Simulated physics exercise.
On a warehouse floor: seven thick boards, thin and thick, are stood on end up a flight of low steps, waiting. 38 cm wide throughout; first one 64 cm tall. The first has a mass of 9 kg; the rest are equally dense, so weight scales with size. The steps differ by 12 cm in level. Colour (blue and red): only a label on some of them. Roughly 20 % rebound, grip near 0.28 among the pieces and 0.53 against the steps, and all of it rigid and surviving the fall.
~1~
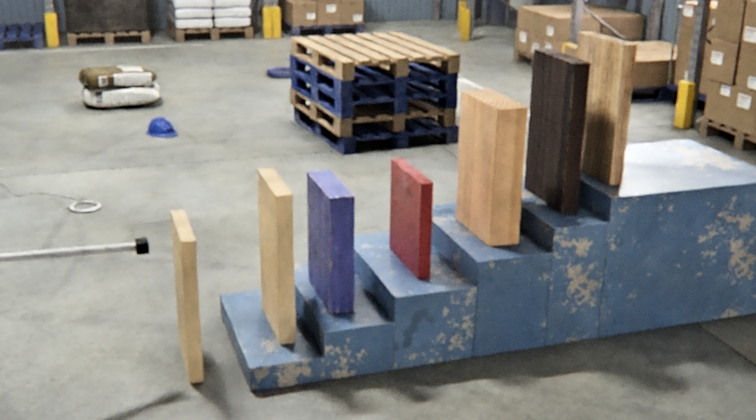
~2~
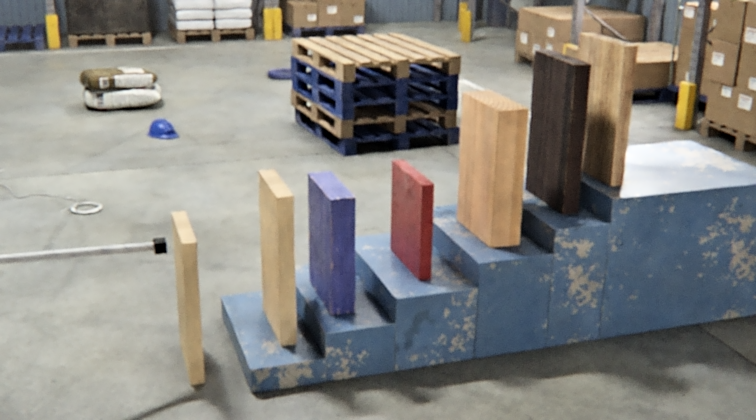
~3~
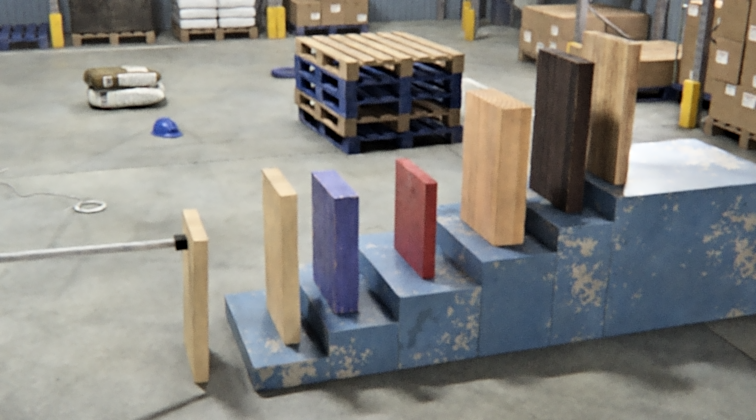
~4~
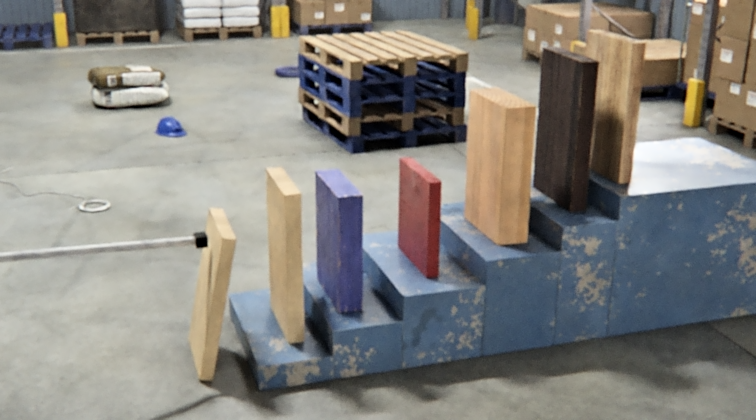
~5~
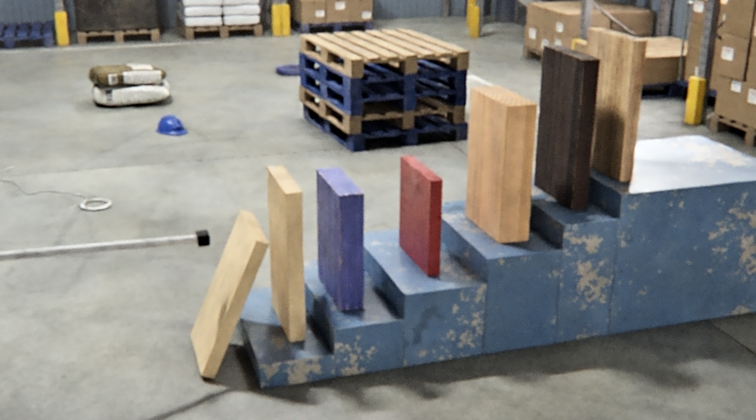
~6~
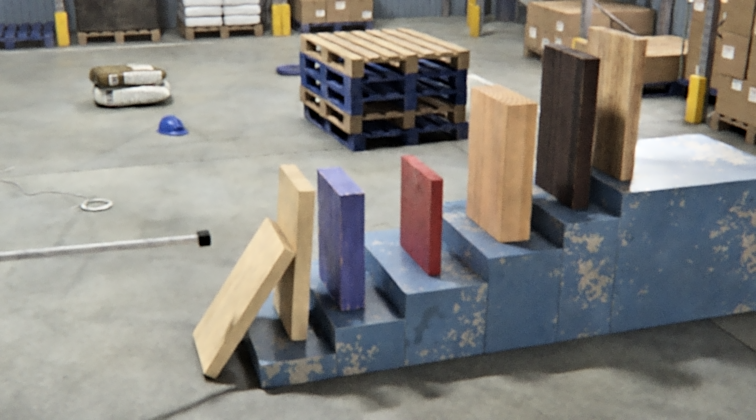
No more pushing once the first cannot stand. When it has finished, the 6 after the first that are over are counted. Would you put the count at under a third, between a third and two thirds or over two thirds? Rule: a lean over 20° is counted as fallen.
I would put it at between a third and two thirds of them.
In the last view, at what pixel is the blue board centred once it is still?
Around (386, 245).
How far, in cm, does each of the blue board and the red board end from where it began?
Blue: 20 cm, red: 20 cm.
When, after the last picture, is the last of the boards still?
Roughly 2.0 seconds.
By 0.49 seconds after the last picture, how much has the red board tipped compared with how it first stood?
Near 0 degrees from how it began.
Then, 0.21 s after the last picture, none of the 6 other boards over, 2 disturbed; blue board leaning 5°.
Then, 0.49 s after the last picture, 2 of the 6 other boards over; blue board leaning 35°.
Then, 0.75 s after the last picture, 3 of the 6 other boards over; blue board leaning 54°; red board leaning 42°.
At rest, 3 of the 6 other boards over; blue board leaning 53°; red board leaning 42°. That is 50 per cent. Three left standing. As the last picture would show them, middles, blue board near (386, 245), red board near (451, 218).
